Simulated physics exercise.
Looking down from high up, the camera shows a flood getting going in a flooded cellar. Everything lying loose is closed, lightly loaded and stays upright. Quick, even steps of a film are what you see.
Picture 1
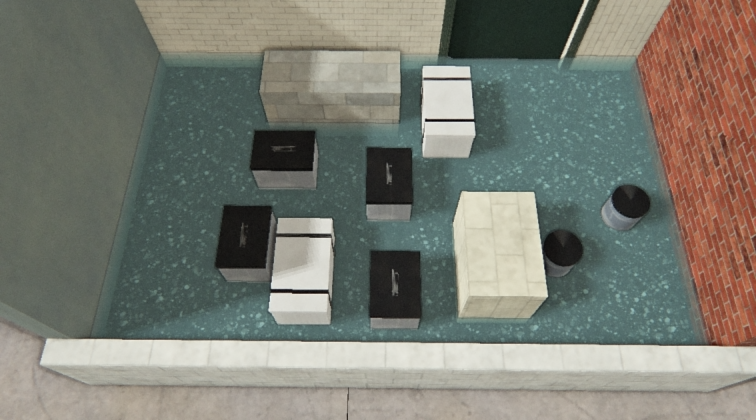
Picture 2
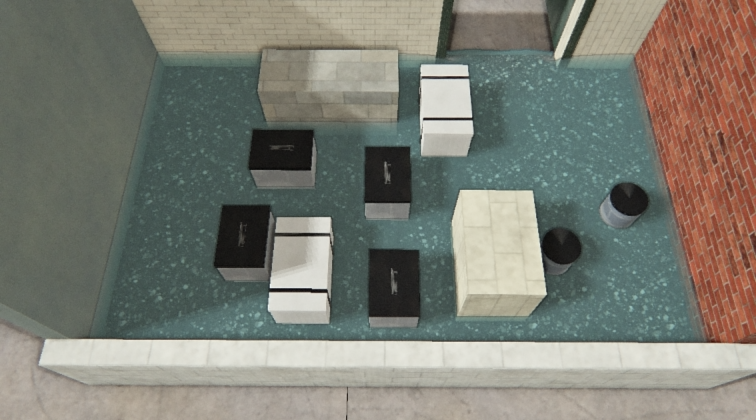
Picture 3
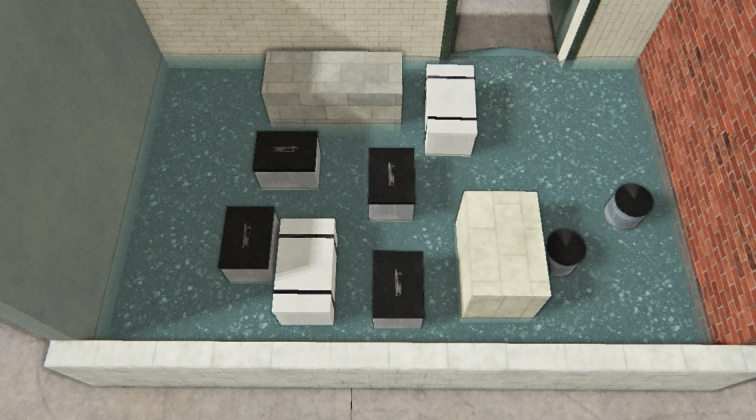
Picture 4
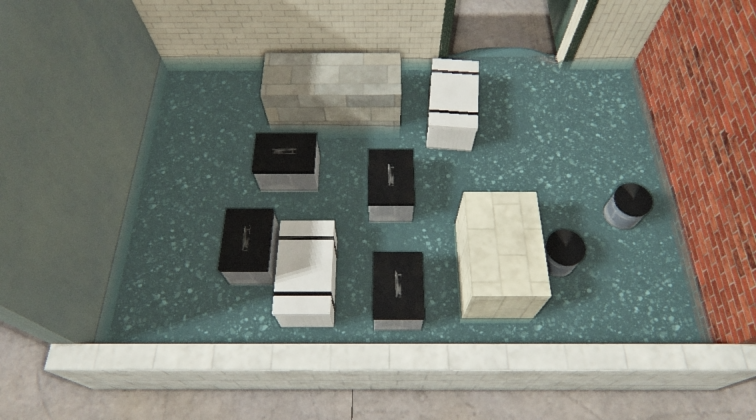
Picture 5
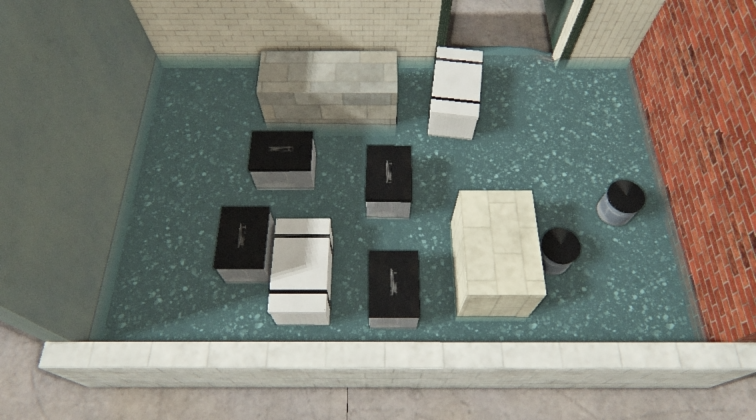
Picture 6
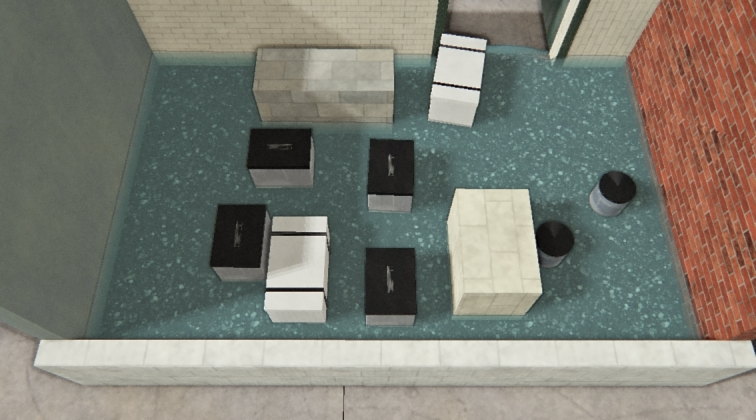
To begin with, boxes, blocks and dark-topped pails sit in a flooded cellar as the dark door at the back opens. The white trunk near the doorway then drifts slowly toward the back wall, turning slightly, and later the far-right pail shifts a little up and left, while the rest barely move.
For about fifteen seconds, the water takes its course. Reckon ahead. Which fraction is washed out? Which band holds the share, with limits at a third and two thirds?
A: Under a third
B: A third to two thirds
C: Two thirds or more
Option B: A third to two thirds.
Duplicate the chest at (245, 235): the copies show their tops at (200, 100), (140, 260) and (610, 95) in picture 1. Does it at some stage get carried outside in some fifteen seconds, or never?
Going one by one, I'd say it doesn't leave, then it doesn't leave, then it leaves.
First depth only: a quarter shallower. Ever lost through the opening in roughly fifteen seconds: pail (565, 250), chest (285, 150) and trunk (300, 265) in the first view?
Log - object 1: Still there; object 2: Lost; object 3: Still there.
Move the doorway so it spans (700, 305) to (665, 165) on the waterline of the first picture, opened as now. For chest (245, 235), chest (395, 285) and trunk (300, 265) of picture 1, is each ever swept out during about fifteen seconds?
Answer, item by item: Not lost, not lost, not lost.
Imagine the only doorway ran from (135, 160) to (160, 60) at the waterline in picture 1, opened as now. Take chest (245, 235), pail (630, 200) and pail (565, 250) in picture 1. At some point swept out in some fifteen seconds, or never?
The three read escape, no escape and no escape, in that order.
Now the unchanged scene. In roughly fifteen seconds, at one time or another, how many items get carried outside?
That gives 4.
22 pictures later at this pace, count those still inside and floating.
Tally at that point: 6.
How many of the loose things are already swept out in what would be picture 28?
By my count it is 2.
A moment on, 1 of 8 are out; 7 afloat.
Next, 1 of 8 are out; 7 afloat.
Later, 2 of 8 are out; 6 afloat.
In the end, 4 of 8 are out; 4 afloat.
